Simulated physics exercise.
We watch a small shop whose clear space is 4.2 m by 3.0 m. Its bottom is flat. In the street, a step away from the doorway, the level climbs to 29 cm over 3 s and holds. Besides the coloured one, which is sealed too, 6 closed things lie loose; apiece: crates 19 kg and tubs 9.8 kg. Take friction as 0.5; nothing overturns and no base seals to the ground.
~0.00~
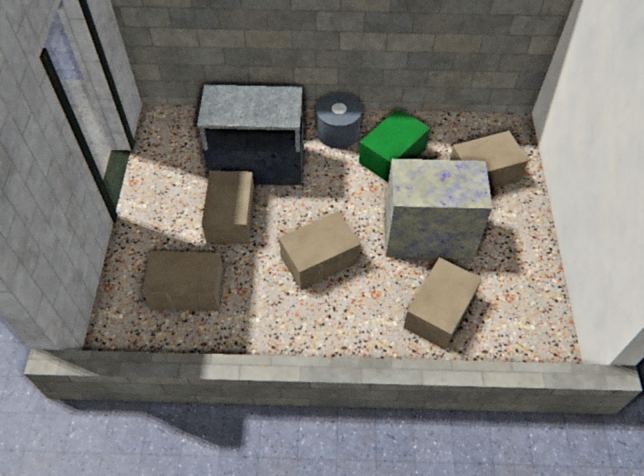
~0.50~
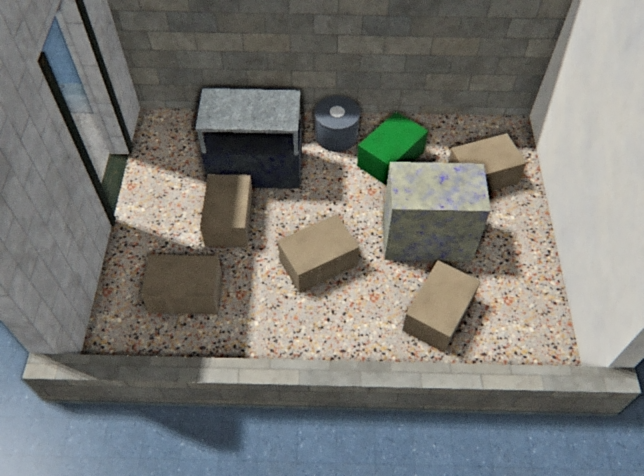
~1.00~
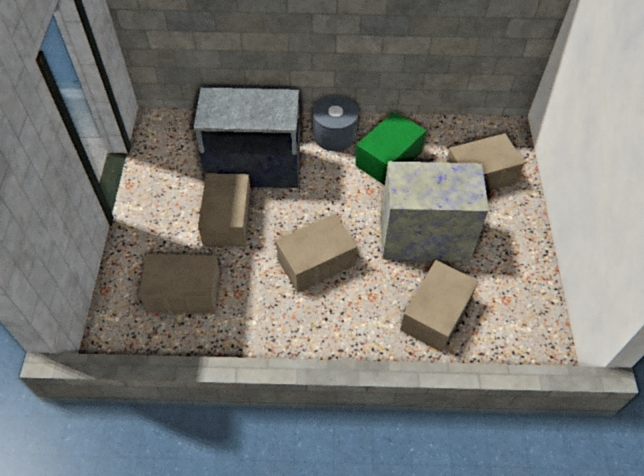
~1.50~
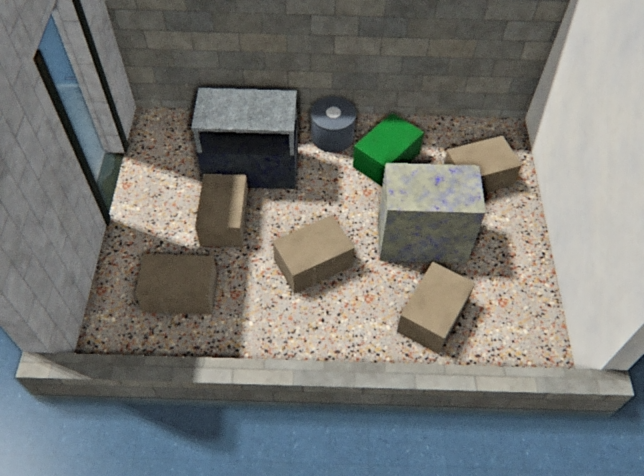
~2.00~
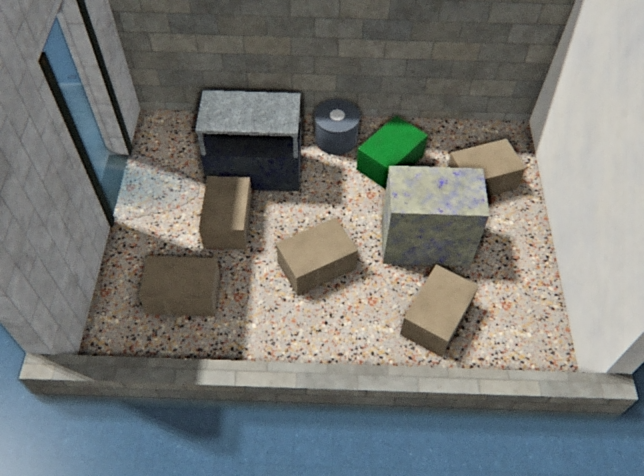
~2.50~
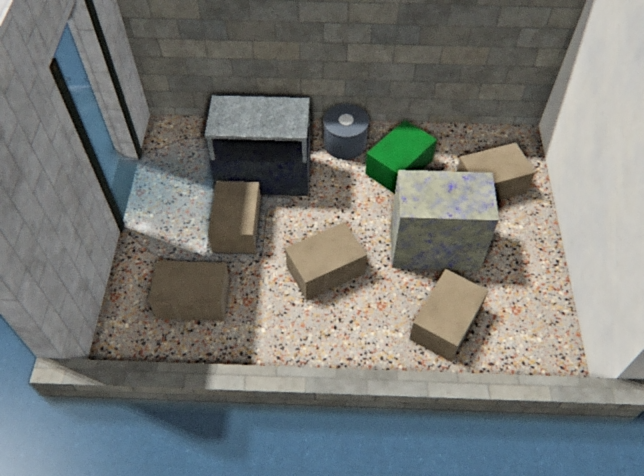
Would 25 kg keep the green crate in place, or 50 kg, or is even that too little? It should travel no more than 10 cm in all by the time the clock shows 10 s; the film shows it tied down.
I expect that only the higher weight holds it.
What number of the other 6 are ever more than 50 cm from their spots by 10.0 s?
4 of them.
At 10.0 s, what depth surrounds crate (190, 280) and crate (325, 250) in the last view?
About 7 and 13 cm.
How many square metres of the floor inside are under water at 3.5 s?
Roughly 3.5 m2.
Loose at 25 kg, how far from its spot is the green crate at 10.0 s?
Roughly 20 cm.
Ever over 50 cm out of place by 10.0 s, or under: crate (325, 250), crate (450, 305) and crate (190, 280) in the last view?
In turn: Over, more, under.
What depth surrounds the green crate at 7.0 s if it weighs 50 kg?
About 8 cm.
After 3.5 s the green crate would be 0 cm from its start with 25 kg and 0 cm from its start with 50 kg; 0 cm of water round it then.
After 4.5 s the green crate would be 0 cm from its start with 25 kg and 0 cm from its start with 50 kg; 4 cm of water round it then.
After 7.0 s the green crate would be 6 cm from its start with 25 kg and 0 cm from its start with 50 kg; 8 cm of water round it then.
After 10.0 s the green crate would be 19 cm from its start with 25 kg and 0 cm from its start with 50 kg; 15 cm of water round it then.
